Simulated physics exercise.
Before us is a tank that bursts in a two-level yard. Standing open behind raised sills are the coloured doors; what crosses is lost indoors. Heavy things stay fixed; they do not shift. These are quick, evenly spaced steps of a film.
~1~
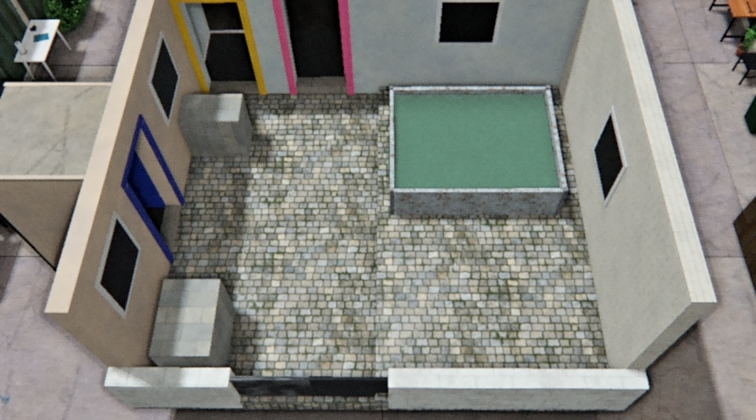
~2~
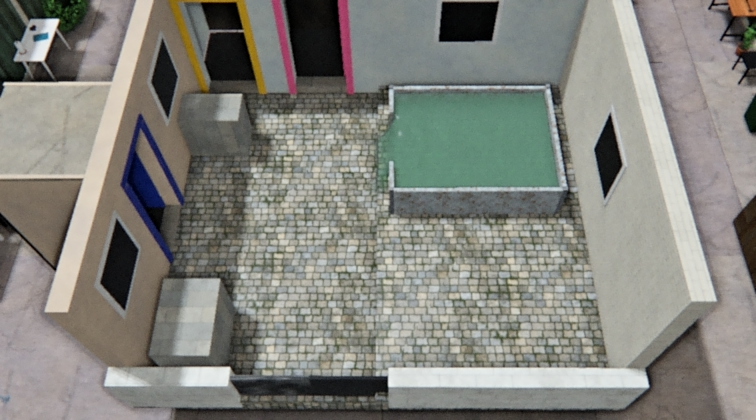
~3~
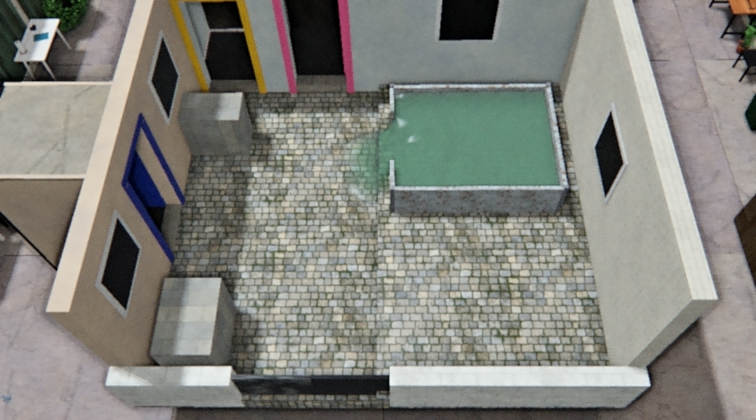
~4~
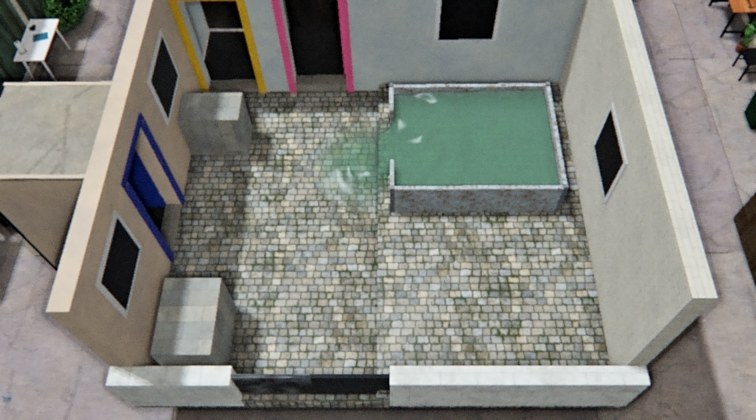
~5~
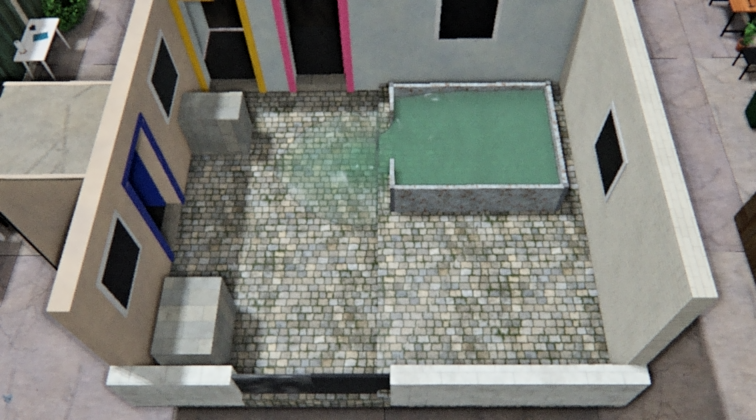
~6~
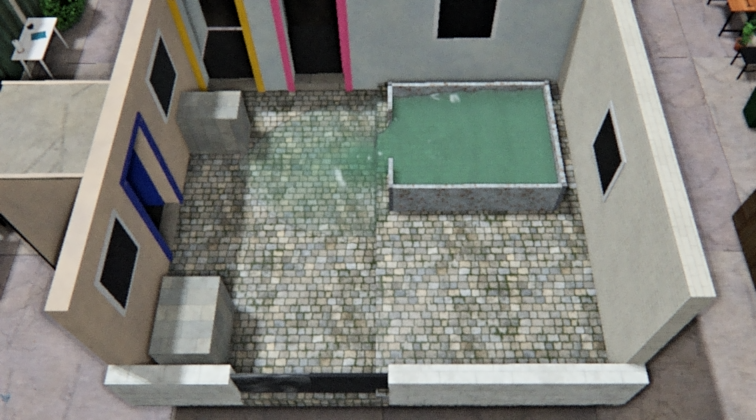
Green water broke out through a gap in the left side of a raised tank in a walled stone yard, then spread leftward across the paving in a widening, thinning sheet.
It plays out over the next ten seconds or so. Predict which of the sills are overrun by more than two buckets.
The pink door is not overrun, the blue door is overrun, the yellow door is overrun.
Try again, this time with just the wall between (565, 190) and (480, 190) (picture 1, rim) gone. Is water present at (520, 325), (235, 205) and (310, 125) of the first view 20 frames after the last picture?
In turn: Swamped, untouched, untouched.
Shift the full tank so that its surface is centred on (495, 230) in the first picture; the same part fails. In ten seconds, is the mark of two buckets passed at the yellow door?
Then - yellow door comes in short.
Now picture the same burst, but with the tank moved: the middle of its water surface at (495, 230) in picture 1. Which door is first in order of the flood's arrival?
Door marked blue.
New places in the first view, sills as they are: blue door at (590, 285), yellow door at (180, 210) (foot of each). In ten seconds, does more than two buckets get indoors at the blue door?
Outcome for the blue door: Not exceeded.
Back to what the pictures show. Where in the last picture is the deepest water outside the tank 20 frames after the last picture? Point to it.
My estimate is about (149, 382).
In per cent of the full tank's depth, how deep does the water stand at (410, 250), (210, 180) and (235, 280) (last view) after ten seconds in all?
Respectively 0, 20 and 20 per cent.
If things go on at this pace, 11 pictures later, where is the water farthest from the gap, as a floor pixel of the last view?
I'd say around (156, 344).
A moment on, water covers 35 % of the floor; the pink door wet at the sill, nothing in, the blue door under two buckets in, the yellow door wet at the sill, nothing in.
Next, water covers 40 % of the floor; the pink door wet at the sill, nothing in, the blue door over two buckets in, the yellow door over two buckets in.
Then, water covers 45 % of the floor; the pink door wet at the sill, nothing in, the blue door far over two buckets in, the yellow door far over two buckets in.
Later, water covers 55 % of the floor; the pink door wet at the sill, nothing in, the blue door far over two buckets in, the yellow door far over two buckets in.
In the end, water covers 60 % of the floor; the pink door wet at the sill, nothing in, the blue door far over two buckets in, the yellow door far over two buckets in.
